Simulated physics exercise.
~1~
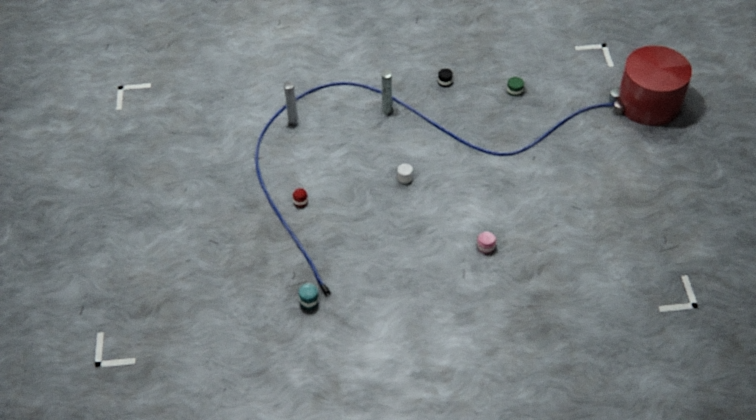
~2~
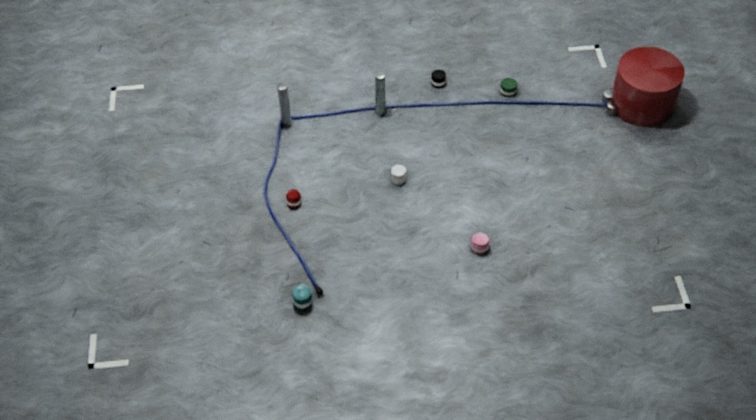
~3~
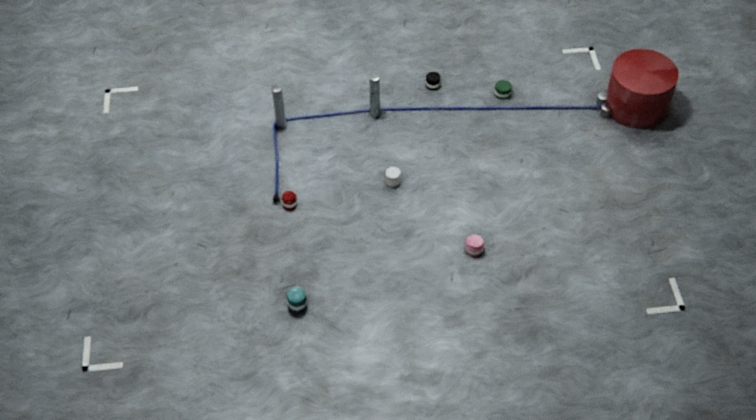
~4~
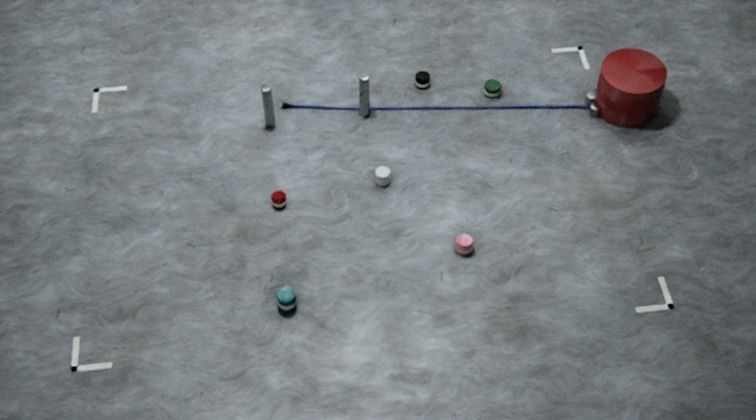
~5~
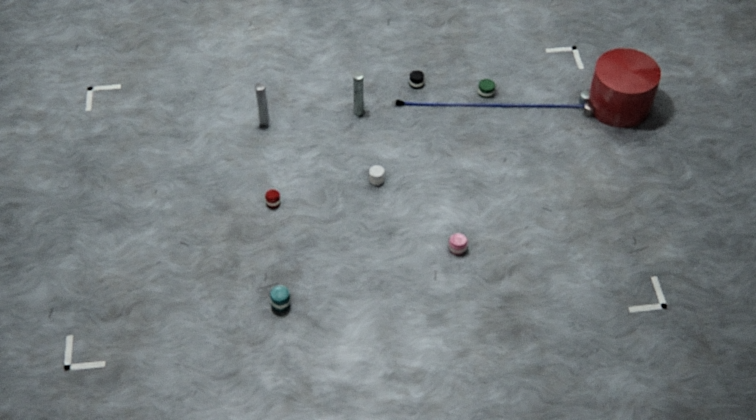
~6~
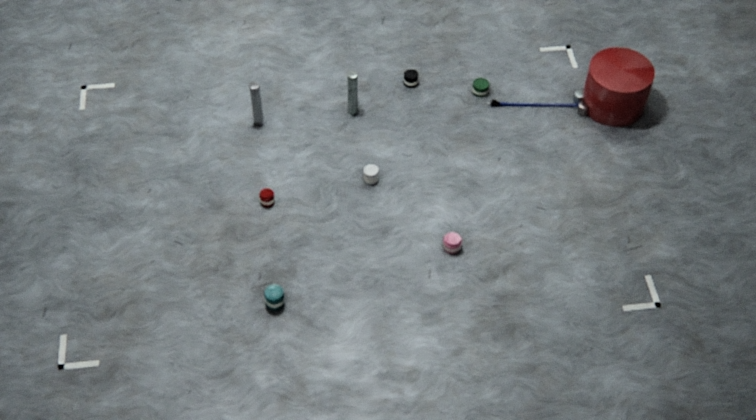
A big red reel drew in a long blue lead that curved around two upright posts, pulling it taut and then past each post, until only a short length stuck out to the reel's left, while the small coloured containers stayed where they were.
